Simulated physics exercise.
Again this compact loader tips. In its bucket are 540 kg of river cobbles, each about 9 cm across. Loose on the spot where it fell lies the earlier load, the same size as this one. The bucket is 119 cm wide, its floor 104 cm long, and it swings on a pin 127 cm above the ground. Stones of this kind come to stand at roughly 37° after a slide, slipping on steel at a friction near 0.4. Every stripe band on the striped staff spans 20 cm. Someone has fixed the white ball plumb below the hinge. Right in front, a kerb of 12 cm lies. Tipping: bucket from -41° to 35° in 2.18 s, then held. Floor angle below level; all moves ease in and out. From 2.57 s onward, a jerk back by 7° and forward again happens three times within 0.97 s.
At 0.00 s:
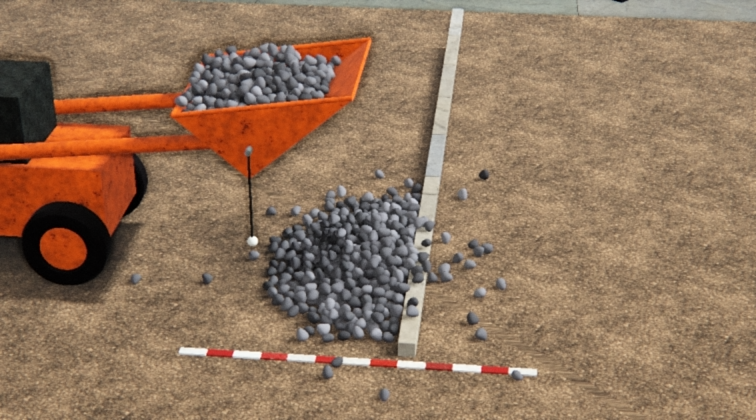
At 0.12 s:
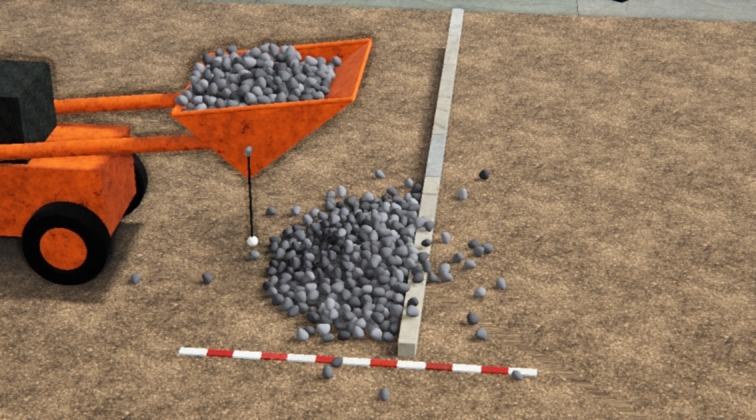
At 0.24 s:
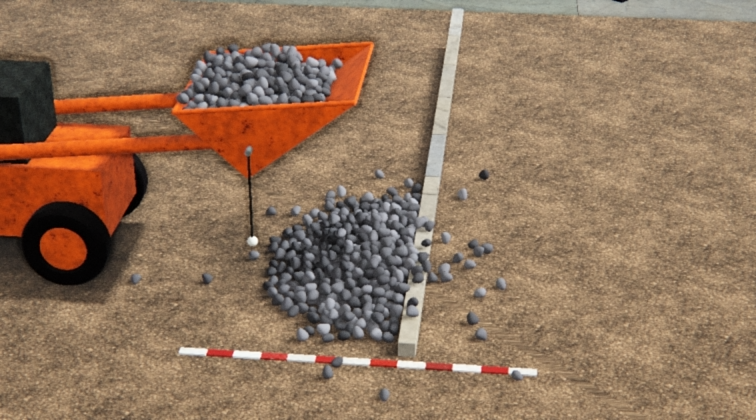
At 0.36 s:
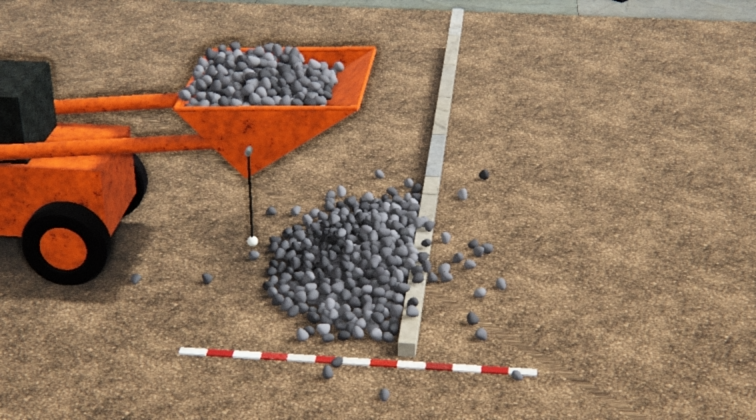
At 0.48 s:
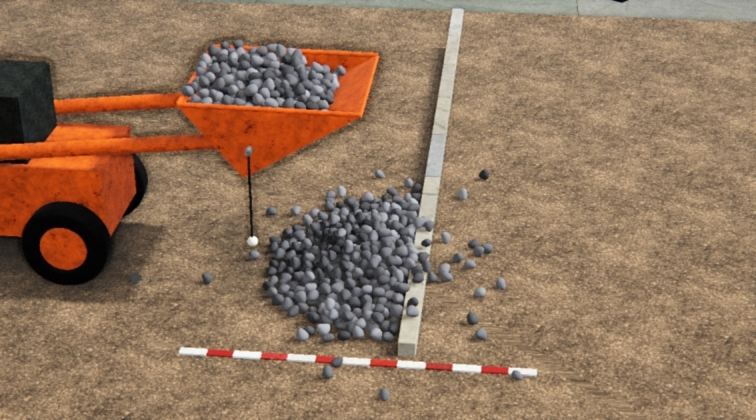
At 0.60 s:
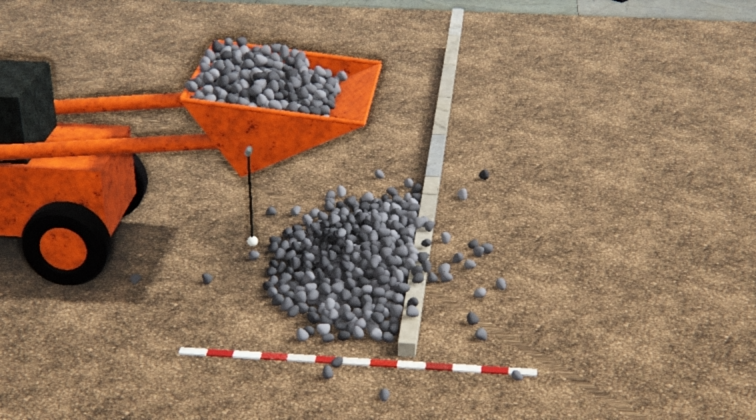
To begin with, an orange loader holds a bucket of grey stones tilted back, beside a heap resting against a pale kerb. The bucket slowly rotates forward, its right-hand lip lowering slightly while the stones inside shift a little, and the heap and striped staff below stay still.
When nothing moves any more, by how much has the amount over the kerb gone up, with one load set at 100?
It has gone up by about 51 per cent of a load.
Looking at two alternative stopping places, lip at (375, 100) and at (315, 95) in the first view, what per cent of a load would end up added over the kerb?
70 %, then 15 %.
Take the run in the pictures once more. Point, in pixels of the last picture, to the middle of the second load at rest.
The middle ends up near (425, 250).
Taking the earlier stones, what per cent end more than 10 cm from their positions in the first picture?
Some 5 percent, give or take.
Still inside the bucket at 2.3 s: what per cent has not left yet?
Close to 35 in a hundred.
After 1.6 s the floor is at 23°; in per cent of one load, 97 in the bucket, 101 on this side of the kerb, 3 over the kerb; the foremost stones are at (487, 281).
After 2.3 s the floor is at 35°; in per cent of one load, 33 in the bucket, 157 on this side of the kerb, 11 over the kerb; the foremost stones are at (491, 284).
After 4.0 s the floor is at 35°; in per cent of one load, 0 in the bucket, 147 on this side of the kerb, 54 over the kerb; the foremost stones are at (577, 270).
After 6.7 s the floor is at 35°; in per cent of one load, 0 in the bucket, 147 on this side of the kerb, 54 over the kerb; the foremost stones are at (579, 271). Net gain over the kerb, 51.
